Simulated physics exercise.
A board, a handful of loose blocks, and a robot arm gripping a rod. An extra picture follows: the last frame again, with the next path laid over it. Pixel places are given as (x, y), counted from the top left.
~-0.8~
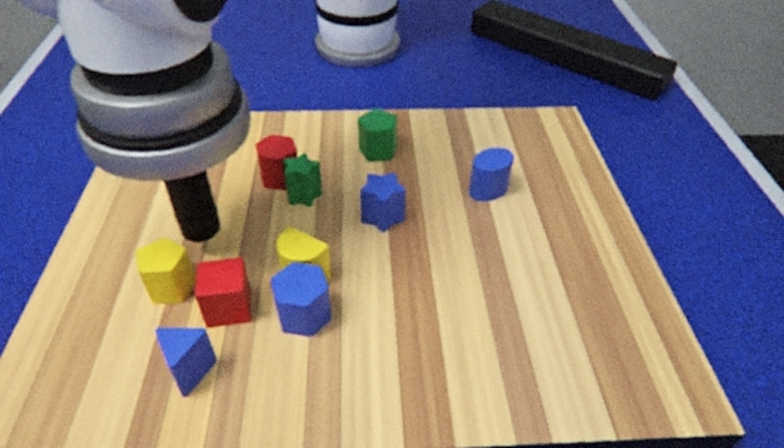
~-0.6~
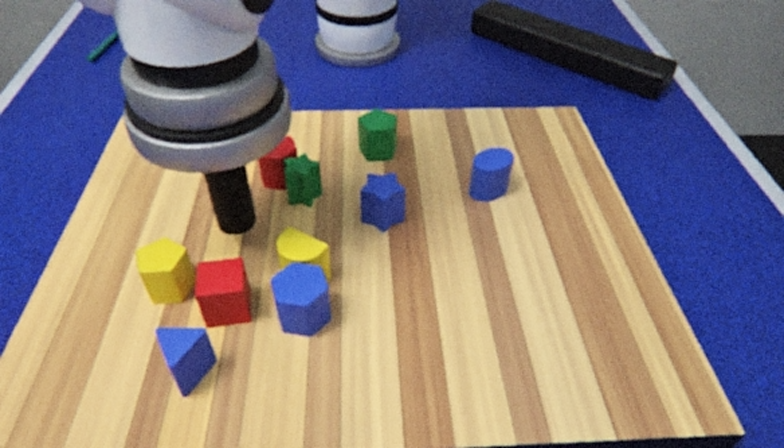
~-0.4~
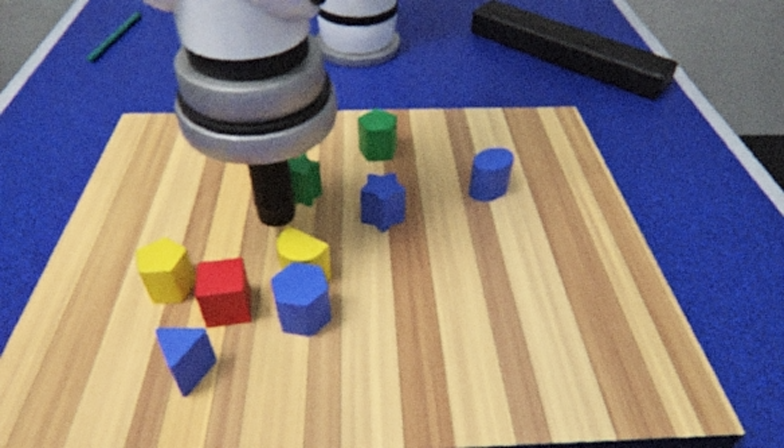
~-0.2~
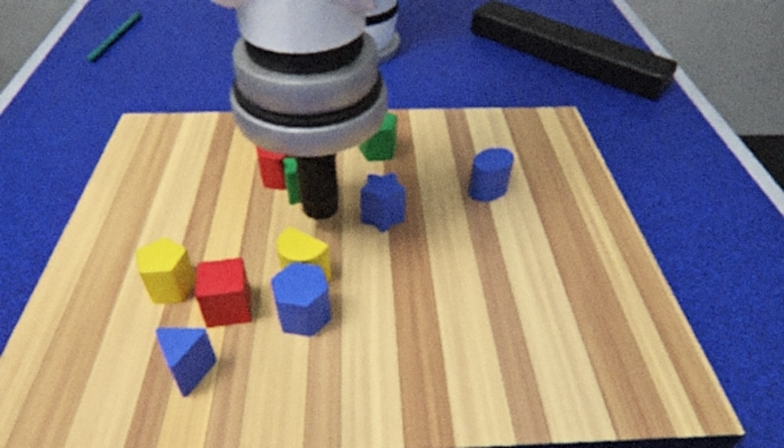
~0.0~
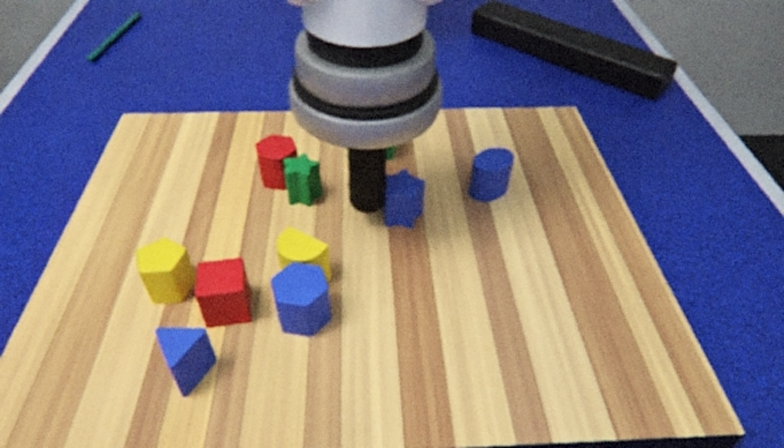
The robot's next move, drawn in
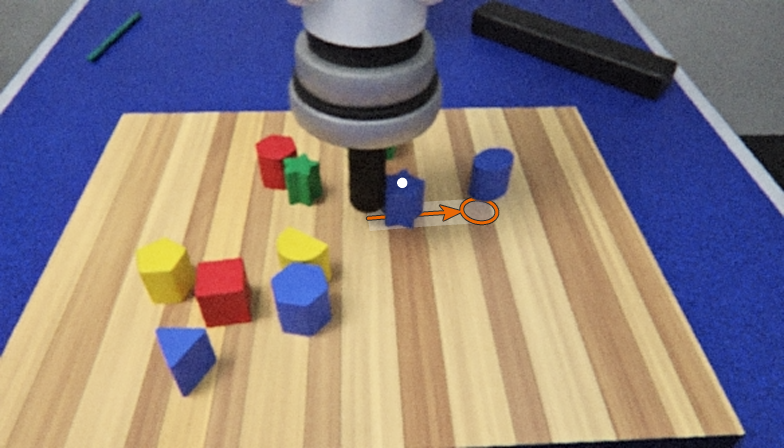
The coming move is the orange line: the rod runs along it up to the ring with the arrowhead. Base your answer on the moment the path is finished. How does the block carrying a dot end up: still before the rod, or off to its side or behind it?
I believe the block carrying a dot keeps its place ahead of the rod.
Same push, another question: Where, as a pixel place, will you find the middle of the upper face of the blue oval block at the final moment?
The top centre is at (522, 149).
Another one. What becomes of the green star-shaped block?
That block is going to be left alone.
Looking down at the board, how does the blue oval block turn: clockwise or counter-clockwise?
Top view: Counterclockwise.
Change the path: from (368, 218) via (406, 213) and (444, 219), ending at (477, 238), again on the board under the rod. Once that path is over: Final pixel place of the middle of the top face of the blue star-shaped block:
I'd expect the centre of its top face to be at (490, 182).
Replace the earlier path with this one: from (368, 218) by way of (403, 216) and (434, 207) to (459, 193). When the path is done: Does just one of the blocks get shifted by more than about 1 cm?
No, that is not how it ends up.
The drawn path runs in a line from (368, 218) to (479, 211); the dot is on the blue star-shaped block.
The first path, step by step. One third of the way, rod (407, 199); blue star-shaped block (442, 180).
Two thirds of the way, rod (445, 196); blue star-shaped block (481, 177); blue oval block (501, 156).
At the end, rod (482, 194); green star-shaped block not moved; blue star-shaped block (518, 176); blue oval block (522, 149), turned 50° anticlockwise.
